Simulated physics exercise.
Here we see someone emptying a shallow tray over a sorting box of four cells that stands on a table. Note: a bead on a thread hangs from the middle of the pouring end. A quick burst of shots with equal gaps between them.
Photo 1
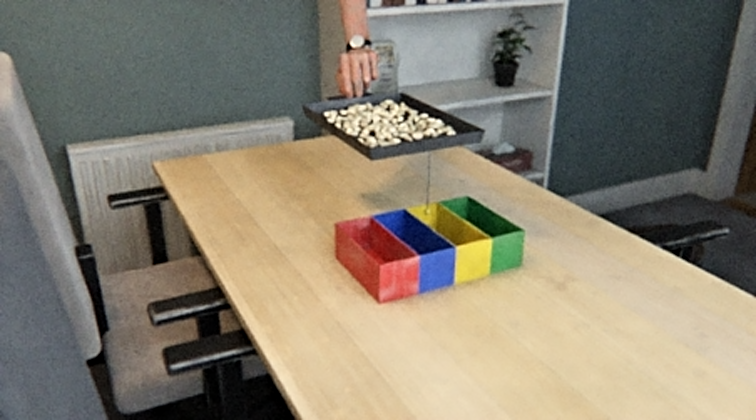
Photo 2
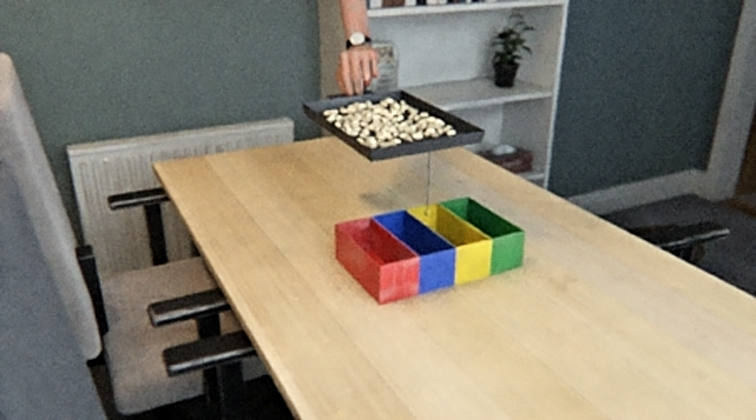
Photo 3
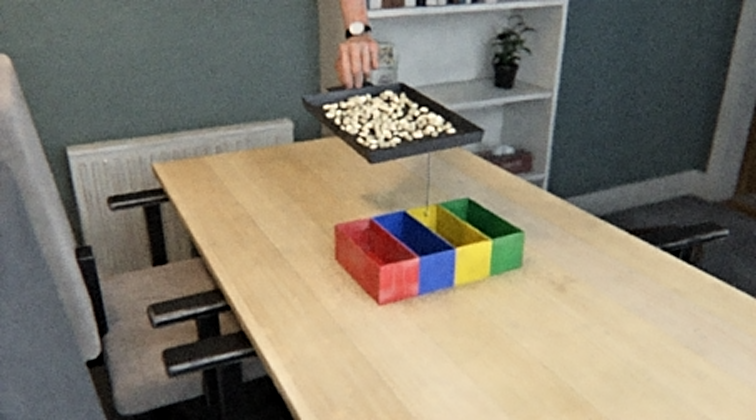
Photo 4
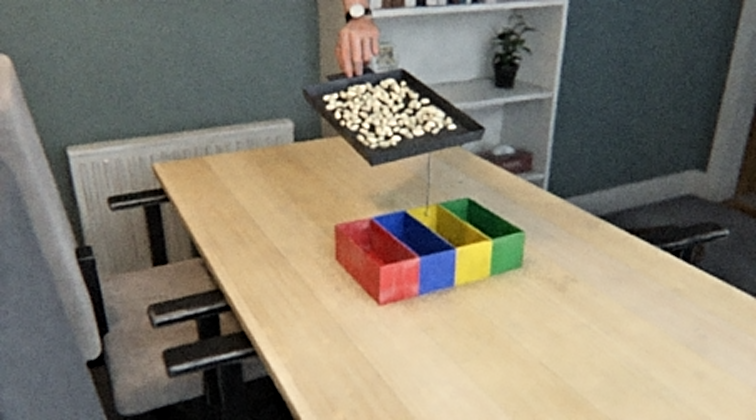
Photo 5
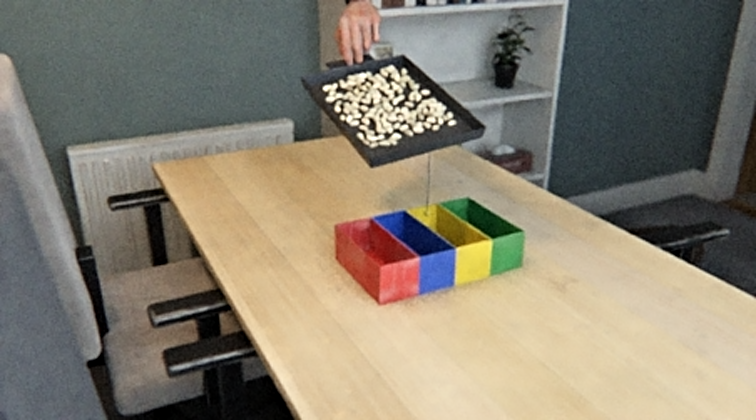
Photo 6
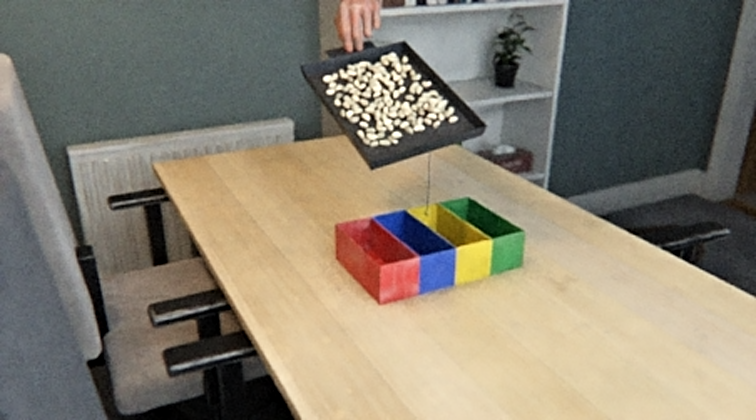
On a wooden table in a room with a radiator and shelves, a box of red, blue, yellow and green cells sits beneath a dark tray of white beans. A hand holds the tray nearly level, then steadily raises its far edge, tilting it clearly toward the near left corner.
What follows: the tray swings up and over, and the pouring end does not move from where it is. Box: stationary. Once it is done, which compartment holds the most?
The red compartment holds the most.
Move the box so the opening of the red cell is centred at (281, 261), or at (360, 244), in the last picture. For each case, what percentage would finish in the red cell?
Around 0 and around 30 per cent, in that order.
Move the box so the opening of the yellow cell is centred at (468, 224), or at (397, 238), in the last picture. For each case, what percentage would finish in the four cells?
80 % for the first, 100 % for the second.
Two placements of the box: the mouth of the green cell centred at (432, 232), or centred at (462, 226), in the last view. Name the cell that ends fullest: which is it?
The first time it is the yellow one; the second time it is the blue cell.
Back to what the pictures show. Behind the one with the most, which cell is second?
Ranked second: The blue one.
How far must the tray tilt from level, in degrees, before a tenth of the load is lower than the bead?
I'd say it is tilted about 110°.
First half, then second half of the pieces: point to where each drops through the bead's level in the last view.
First part (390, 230), rest (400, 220).
Just after the last frame, tray tipped steeply; almost all on the tray; just a few falling or outside the box.
A moment on, tray tipped past a quarter turn; the larger part on the tray; about a tenth in the red cell; about a tenth in the blue cell; about a tenth falling or outside the box.
Further on, tray tipped past a quarter turn; roughly half in the red cell; roughly a third in the blue cell; about a tenth in the yellow cell; just a few falling or outside the box.
When it is over, tray tipped past a quarter turn; roughly half in the red cell; roughly a third in the blue cell; about a tenth in the yellow cell; not one in the green cell; just a few outside the box.
